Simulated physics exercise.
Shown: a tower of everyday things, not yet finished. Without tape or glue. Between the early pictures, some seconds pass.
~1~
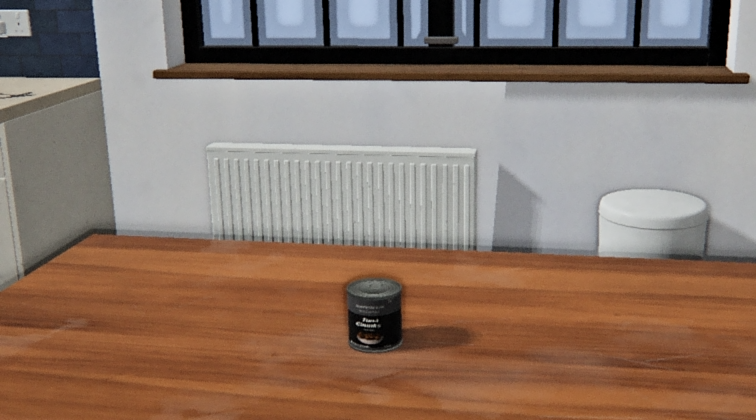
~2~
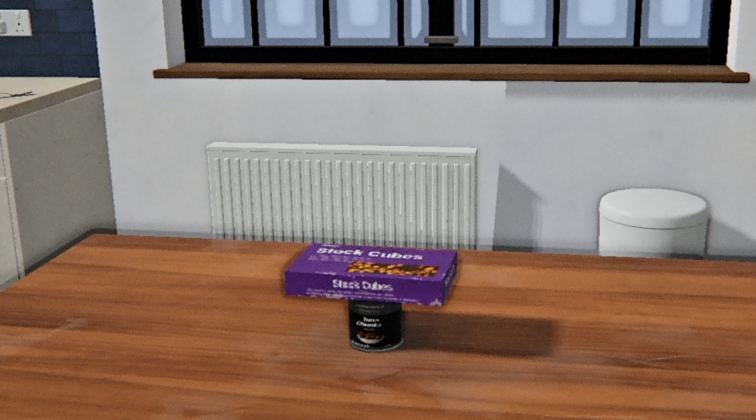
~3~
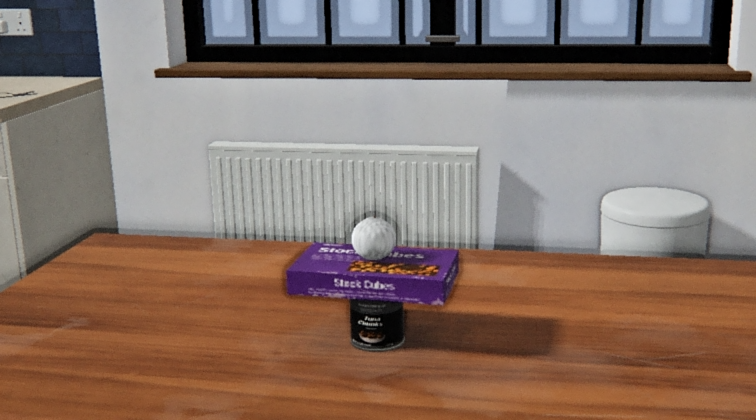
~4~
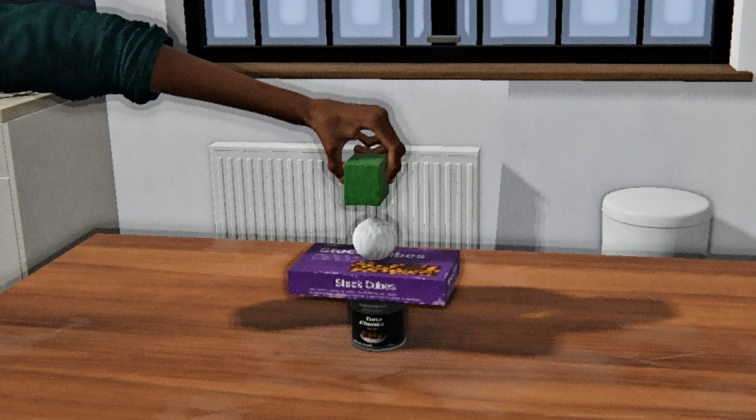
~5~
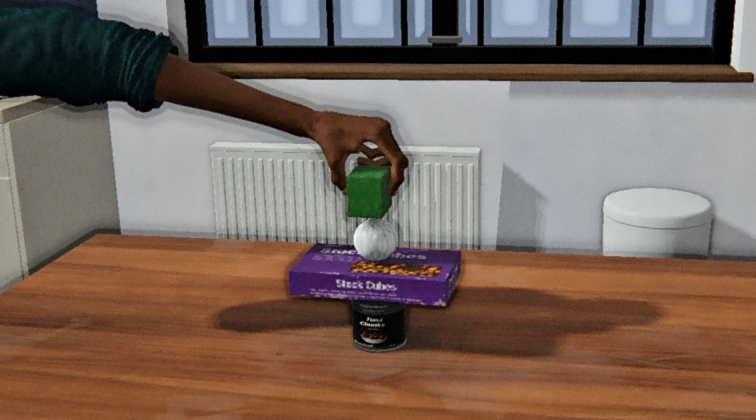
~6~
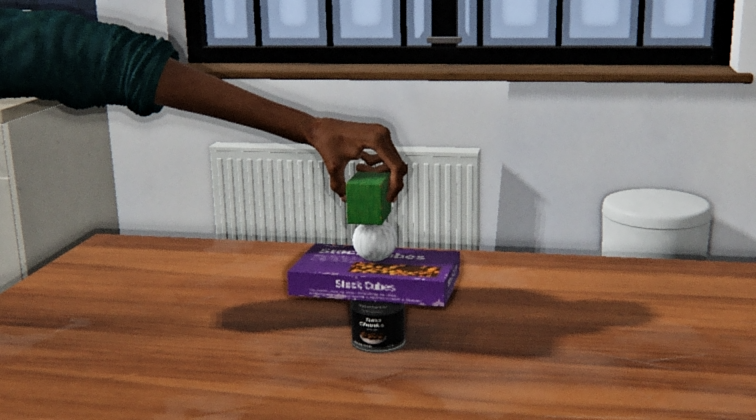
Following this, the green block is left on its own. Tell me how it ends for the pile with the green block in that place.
I expect the stack will not stand.
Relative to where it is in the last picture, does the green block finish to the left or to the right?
Observed: The object is displaced in the leftward direction.
Then, 0.50 s later than the last frame, green block now fallen; purple packet tilted by 12°.
Then, 0.70 s later than the last frame, purple packet tilted by 15°; white onion moved about its own width.
Then, 1.10 s later than the last frame, purple packet tilted by 14°; white onion moved about its own width.
Then, 1.50 s later than the last frame, white onion now fallen; purple packet tilted by 51°.
When it is over, fallen, green block and white onion; lying over in the pile, purple packet; black pot as before. End places, in pixels of the last picture, green block near (197, 308). The pile comes apart.
